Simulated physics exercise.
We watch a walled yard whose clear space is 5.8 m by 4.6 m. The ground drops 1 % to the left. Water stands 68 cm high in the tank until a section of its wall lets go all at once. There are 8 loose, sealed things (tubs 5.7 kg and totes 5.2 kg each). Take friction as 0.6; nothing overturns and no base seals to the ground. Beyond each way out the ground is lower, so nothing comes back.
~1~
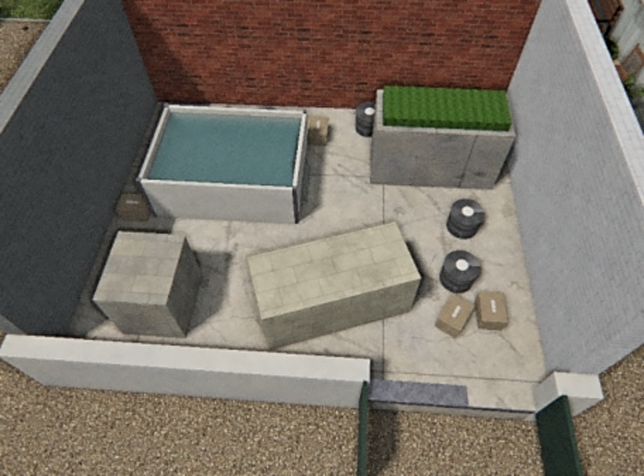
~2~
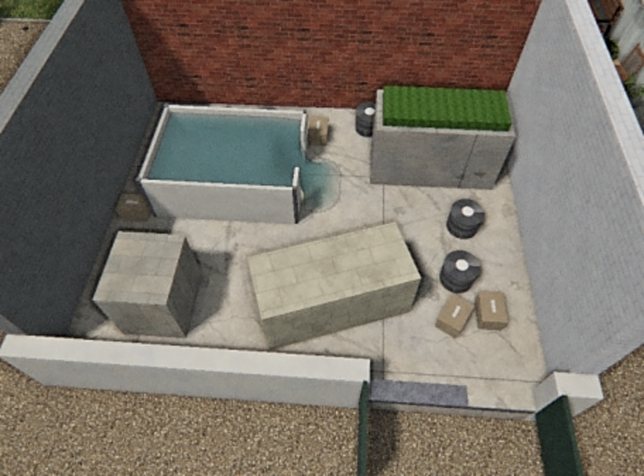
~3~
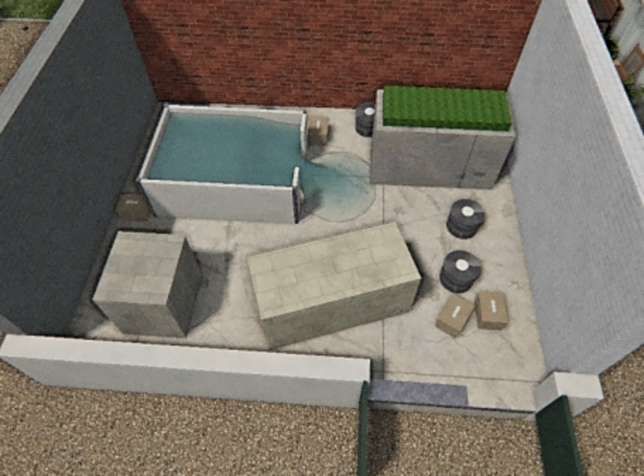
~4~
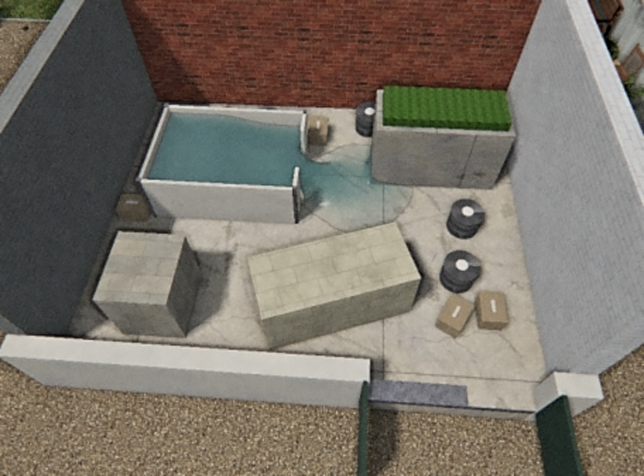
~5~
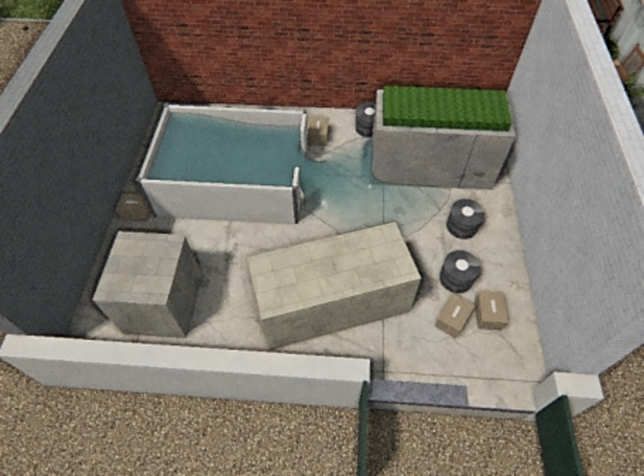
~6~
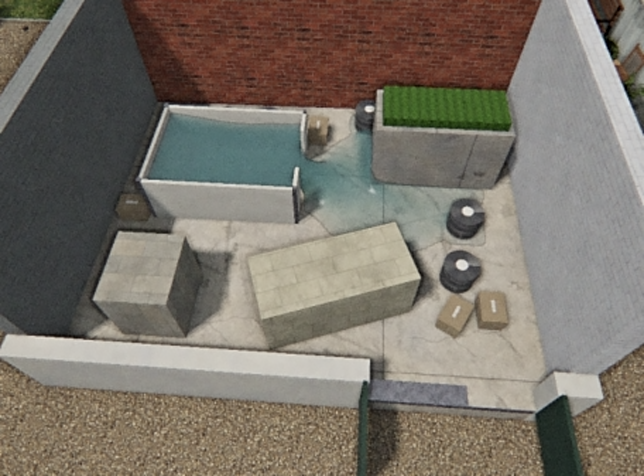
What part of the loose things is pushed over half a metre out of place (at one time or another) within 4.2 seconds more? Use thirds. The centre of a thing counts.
Share: At least two thirds.
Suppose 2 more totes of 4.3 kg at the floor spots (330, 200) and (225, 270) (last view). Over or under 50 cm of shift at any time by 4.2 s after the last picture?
In turn: Over, under.
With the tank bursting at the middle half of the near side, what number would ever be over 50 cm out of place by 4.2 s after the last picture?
In that case 3 of them.
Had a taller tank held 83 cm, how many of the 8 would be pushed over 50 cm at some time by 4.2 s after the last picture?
In that case 7 of them.
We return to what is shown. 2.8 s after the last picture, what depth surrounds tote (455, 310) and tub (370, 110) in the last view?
Roughly 4 and 7 cm.
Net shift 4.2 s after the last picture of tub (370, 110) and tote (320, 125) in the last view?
In turn: 80 cm, 10 cm.
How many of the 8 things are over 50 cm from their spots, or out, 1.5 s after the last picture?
I count 4.
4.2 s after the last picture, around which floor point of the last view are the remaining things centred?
Around (278, 190).
Then, 0.4 s after the last picture 0 of 8 are over 50 cm from their spots; 0 afloat.
Then, 1.5 s after the last picture 4 of 8 are over 50 cm from their spots; 3 afloat.
Then, 2.8 s after the last picture 6 of 8 are over 50 cm from their spots; 3 afloat.
Then, 4.2 s after the last picture 6 of 8 are over 50 cm from their spots, and 6 have been at some point; 2 afloat.
